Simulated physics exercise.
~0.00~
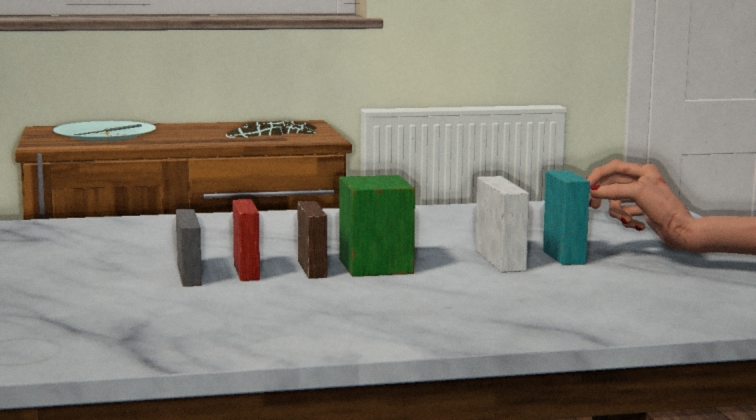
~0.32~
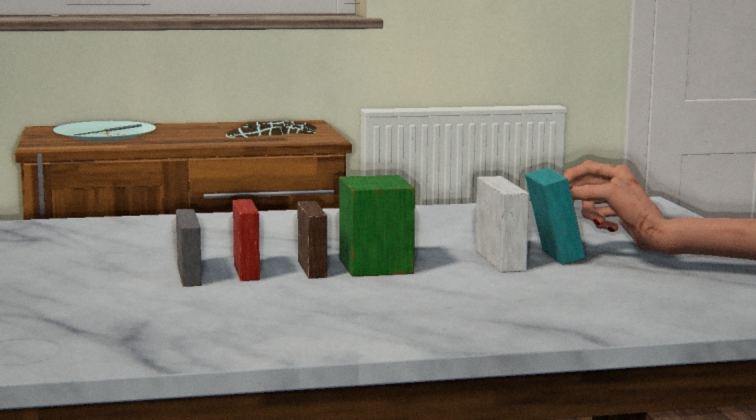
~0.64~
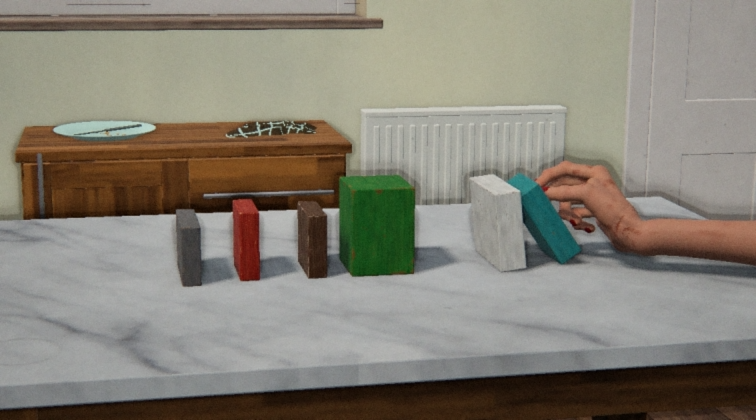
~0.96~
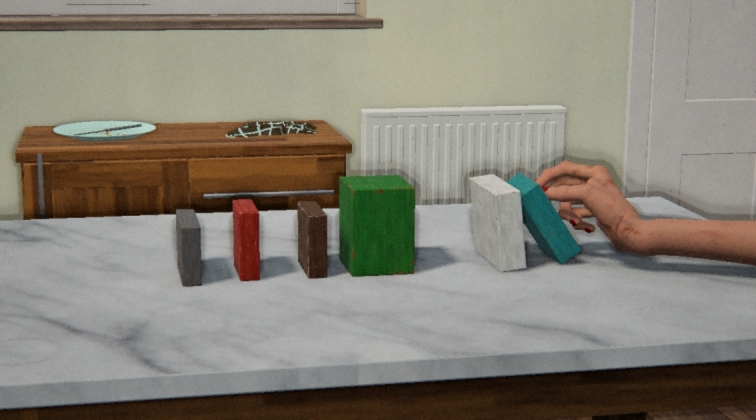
On a marble tabletop, a hand tipping a turquoise board left until it leans against a slightly tilted white board, others standing.
